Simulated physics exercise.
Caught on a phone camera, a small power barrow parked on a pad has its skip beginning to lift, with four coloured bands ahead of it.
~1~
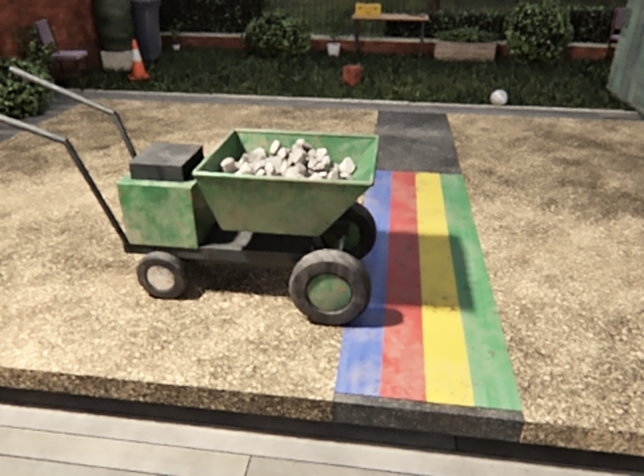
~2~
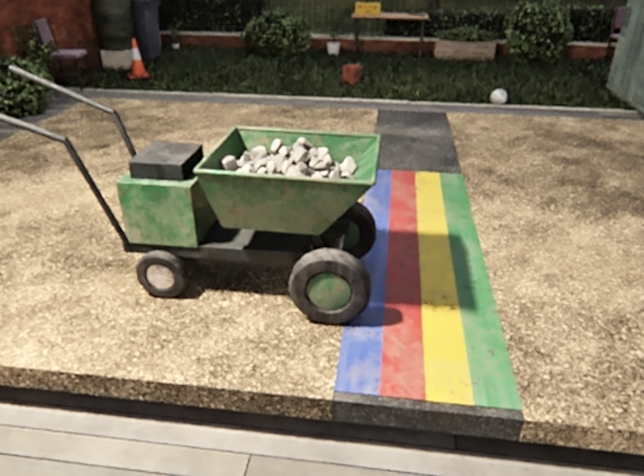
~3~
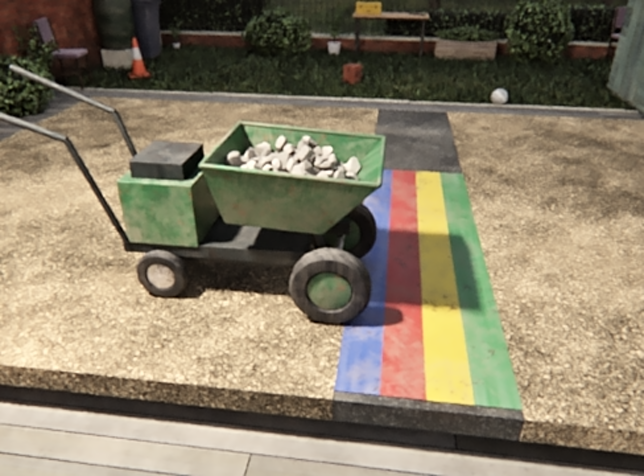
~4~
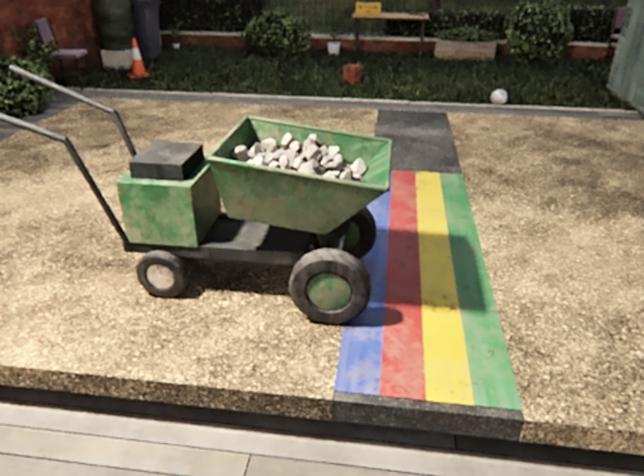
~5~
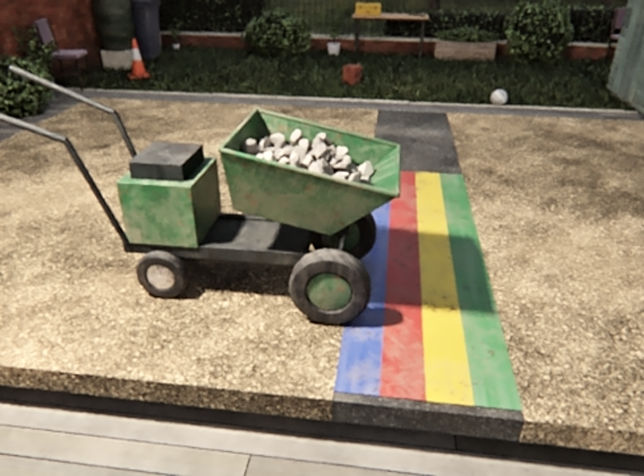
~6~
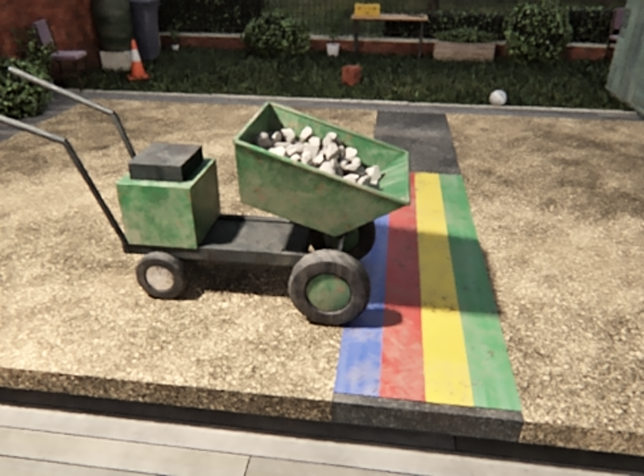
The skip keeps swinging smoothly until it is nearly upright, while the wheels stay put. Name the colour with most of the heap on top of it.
Green.
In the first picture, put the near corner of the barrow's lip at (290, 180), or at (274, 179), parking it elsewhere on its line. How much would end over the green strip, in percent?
That works out to 10 per cent for the first position and 10 per cent for the second.
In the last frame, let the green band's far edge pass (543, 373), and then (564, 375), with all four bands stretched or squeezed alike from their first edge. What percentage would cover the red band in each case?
I'd put it at some 0 % for the first and some 0 % for the second.
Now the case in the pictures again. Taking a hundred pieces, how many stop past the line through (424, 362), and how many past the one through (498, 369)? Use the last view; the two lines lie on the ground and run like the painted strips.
I'd say some 80 in a hundred, and after that 40 in a hundred.
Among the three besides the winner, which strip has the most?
Next in line comes the yellow one.
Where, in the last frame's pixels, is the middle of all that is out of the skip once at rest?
About pixel (485, 297).
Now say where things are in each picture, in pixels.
The first picture shows lip of the skip at (371, 184), level; top of the load at (280, 166), broken stones; blue strip at (361, 351); red strip at (403, 355); yellow strip at (446, 359); green strip at (490, 363).
The second picture shows lip of the skip at (373, 184), level; top of the load at (281, 164).
The third picture shows lip of the skip at (379, 186), tipped barely; top of the load at (286, 162).
The fourth picture shows lip of the skip at (387, 190), tipped a little; top of the load at (275, 161).
The fifth picture shows lip of the skip at (397, 196), tipped a little; top of the load at (280, 156).
The sixth picture shows lip of the skip at (408, 204), tipped clearly; top of the load at (291, 152); blue strip at (361, 351); red strip at (403, 355); yellow strip at (445, 359); green strip at (489, 363).
Soon after the last picture, skip tipped steeply; all in the skip.
A little later, skip tipped right over; most in the skip; a stray few over the yellow strip; a small part over the green strip; a stray few off the paint.
Later still, skip tipped right over; about a quarter in the skip; a small part over the yellow strip; about a third over the green strip; about a quarter off the paint.
By the end, skip tipped right over; about a quarter in the skip; none over the blue strip; none over the red strip; a small part over the yellow strip; about a third over the green strip; about a quarter off the paint.
